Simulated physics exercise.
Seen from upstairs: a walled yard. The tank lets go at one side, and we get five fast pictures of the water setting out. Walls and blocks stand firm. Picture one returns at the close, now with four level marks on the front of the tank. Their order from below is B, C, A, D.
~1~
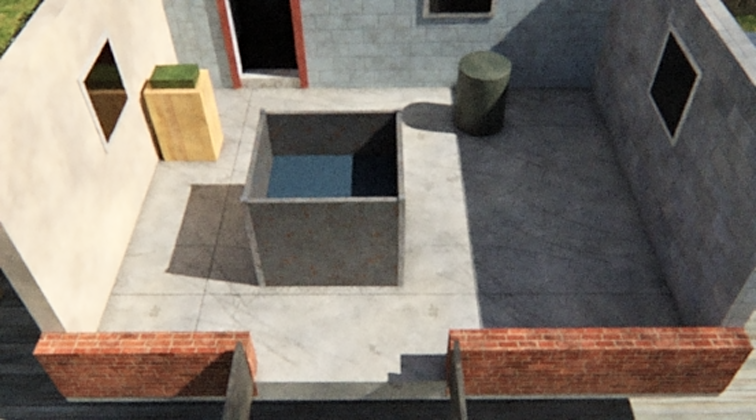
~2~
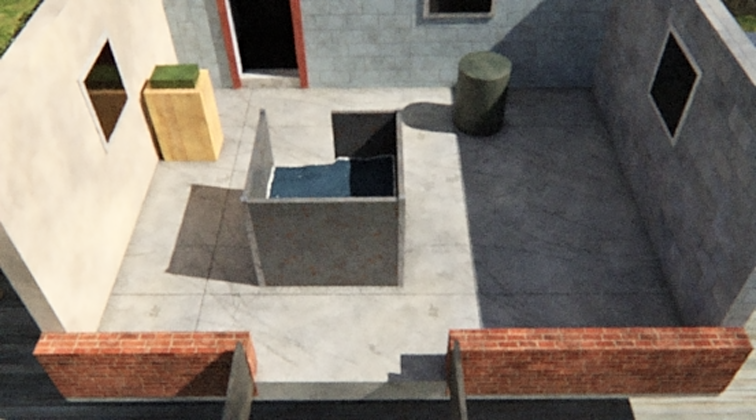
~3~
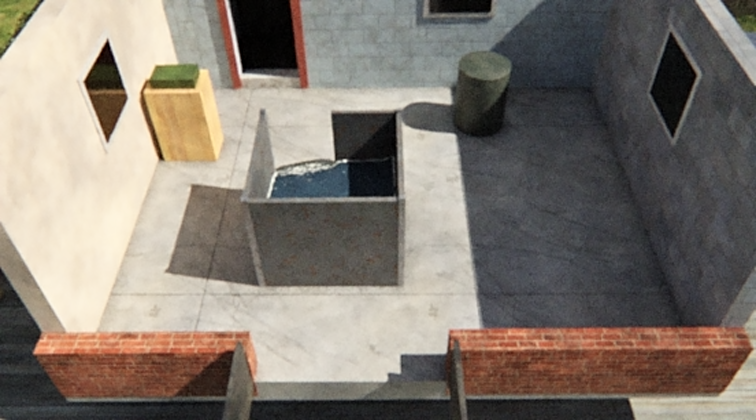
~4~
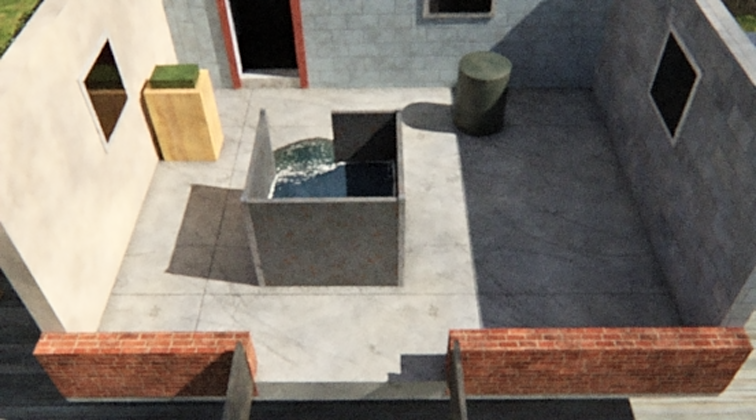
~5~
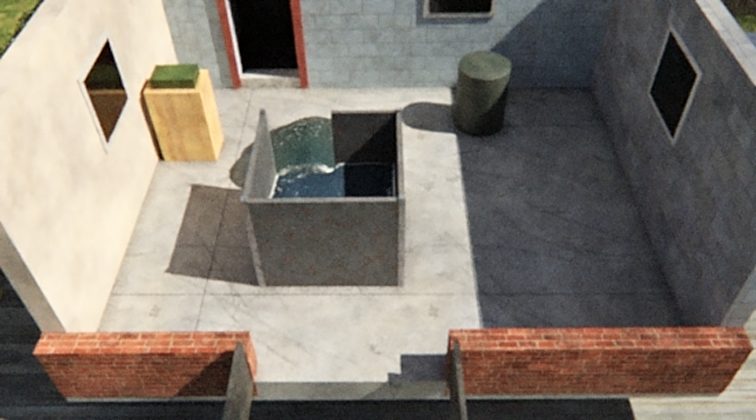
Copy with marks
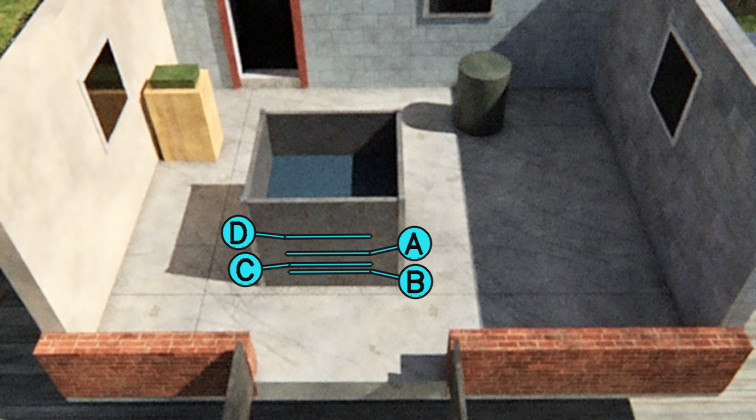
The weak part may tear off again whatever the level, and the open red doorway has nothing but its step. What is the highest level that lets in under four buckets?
I would pick mark A.
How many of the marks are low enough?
Three of the four.
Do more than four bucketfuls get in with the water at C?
No, that is safe.
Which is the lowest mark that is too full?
D.
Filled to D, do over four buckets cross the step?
Yes, it does.
On the marked copy, A at (328, 253); B at (330, 271); C at (329, 264); D at (327, 236); from the bottom up B, C, A, D.
For mark A, a bucket or two gets in.
For mark B, nothing gets over.
For mark C, nothing gets over.
For mark D, about 10 bucketfuls get in.
